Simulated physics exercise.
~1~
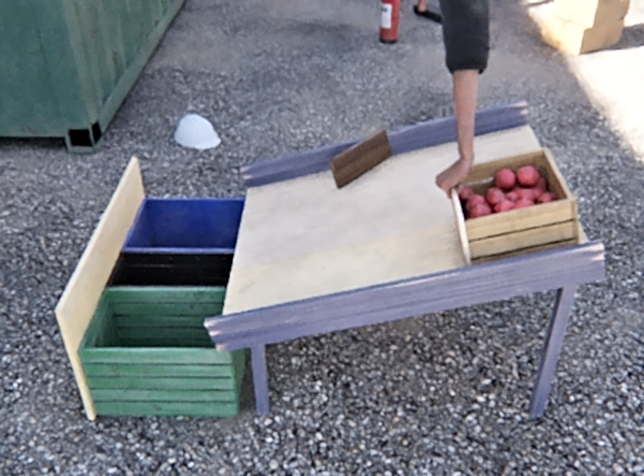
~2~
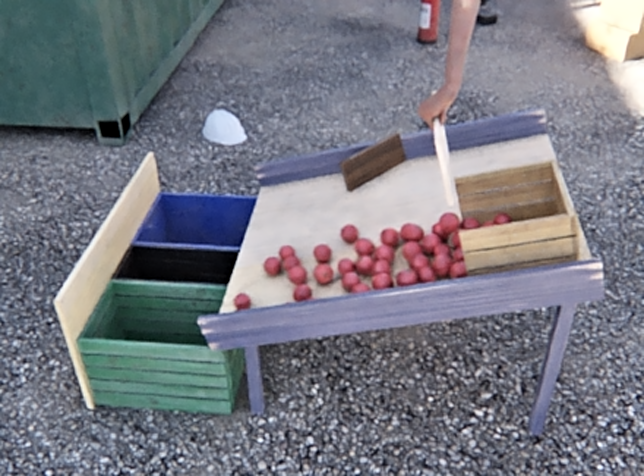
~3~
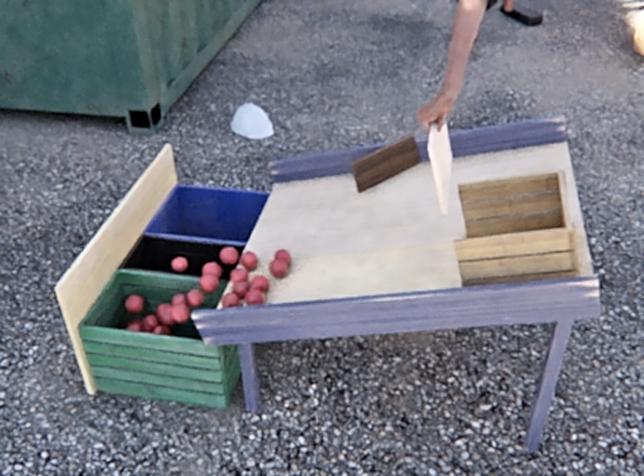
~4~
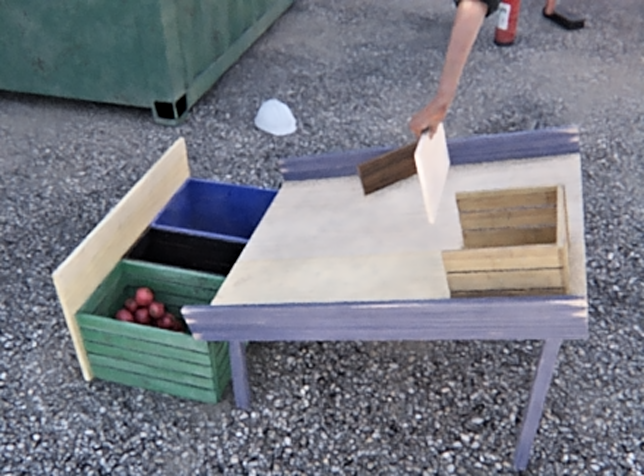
Red tomatoes spilled from a wooden pen when a hand lifted its gate, rolled left down the sloping table past an angled board, and dropped off the edge toward the bins, leaving the pen empty and a pile in the green tote.
